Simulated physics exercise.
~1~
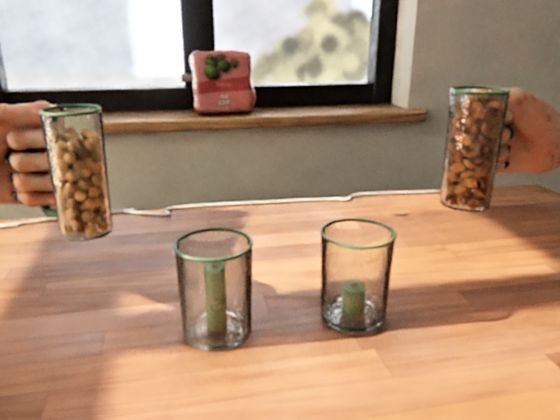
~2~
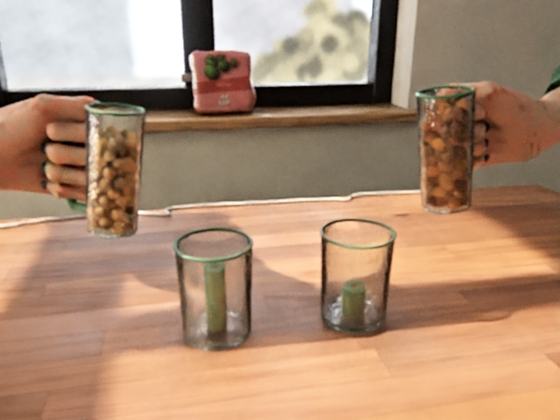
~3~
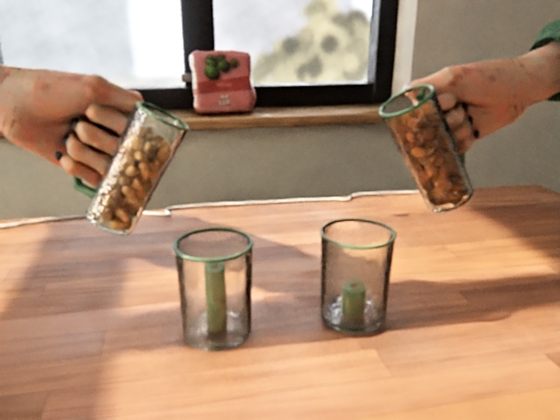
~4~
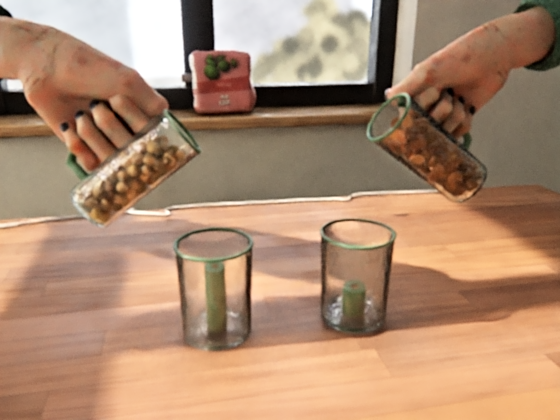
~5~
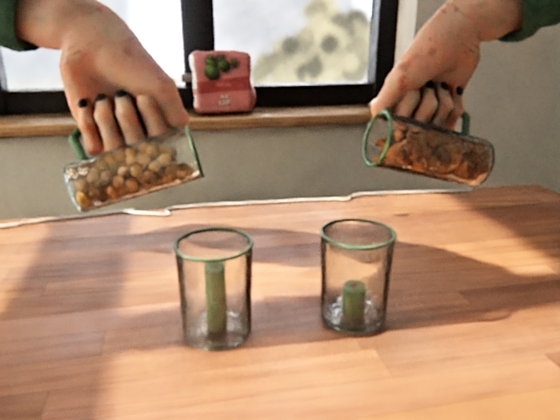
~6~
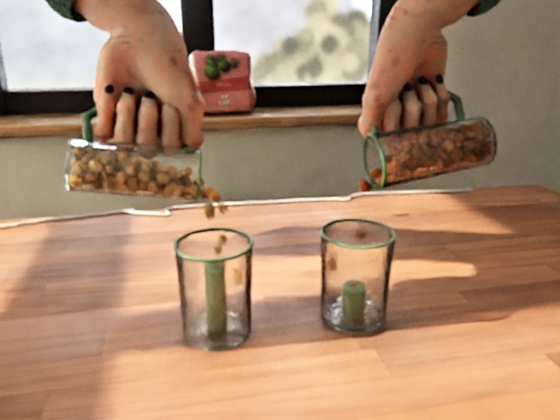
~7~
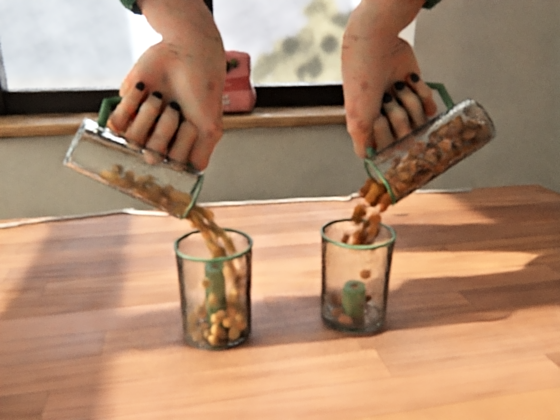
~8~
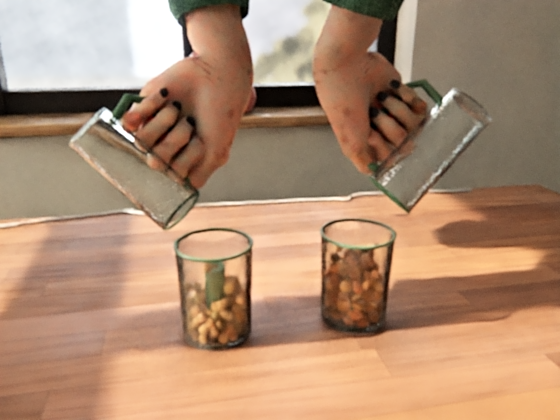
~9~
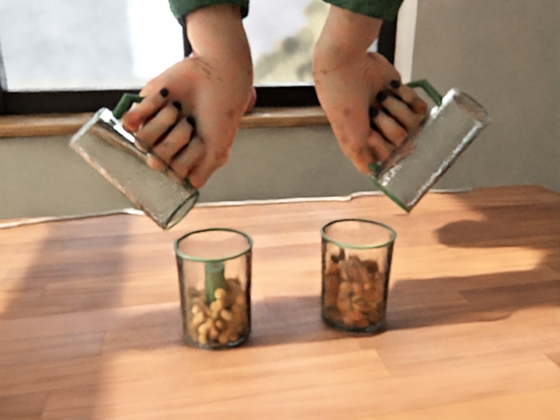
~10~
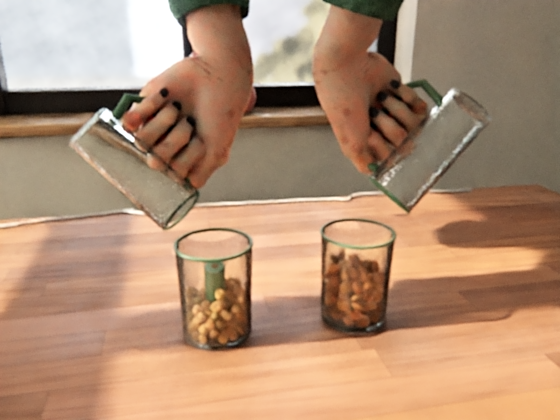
Two hands tipping cups of nut-like pieces into two glasses, leaving the left green post showing and the right one covered.
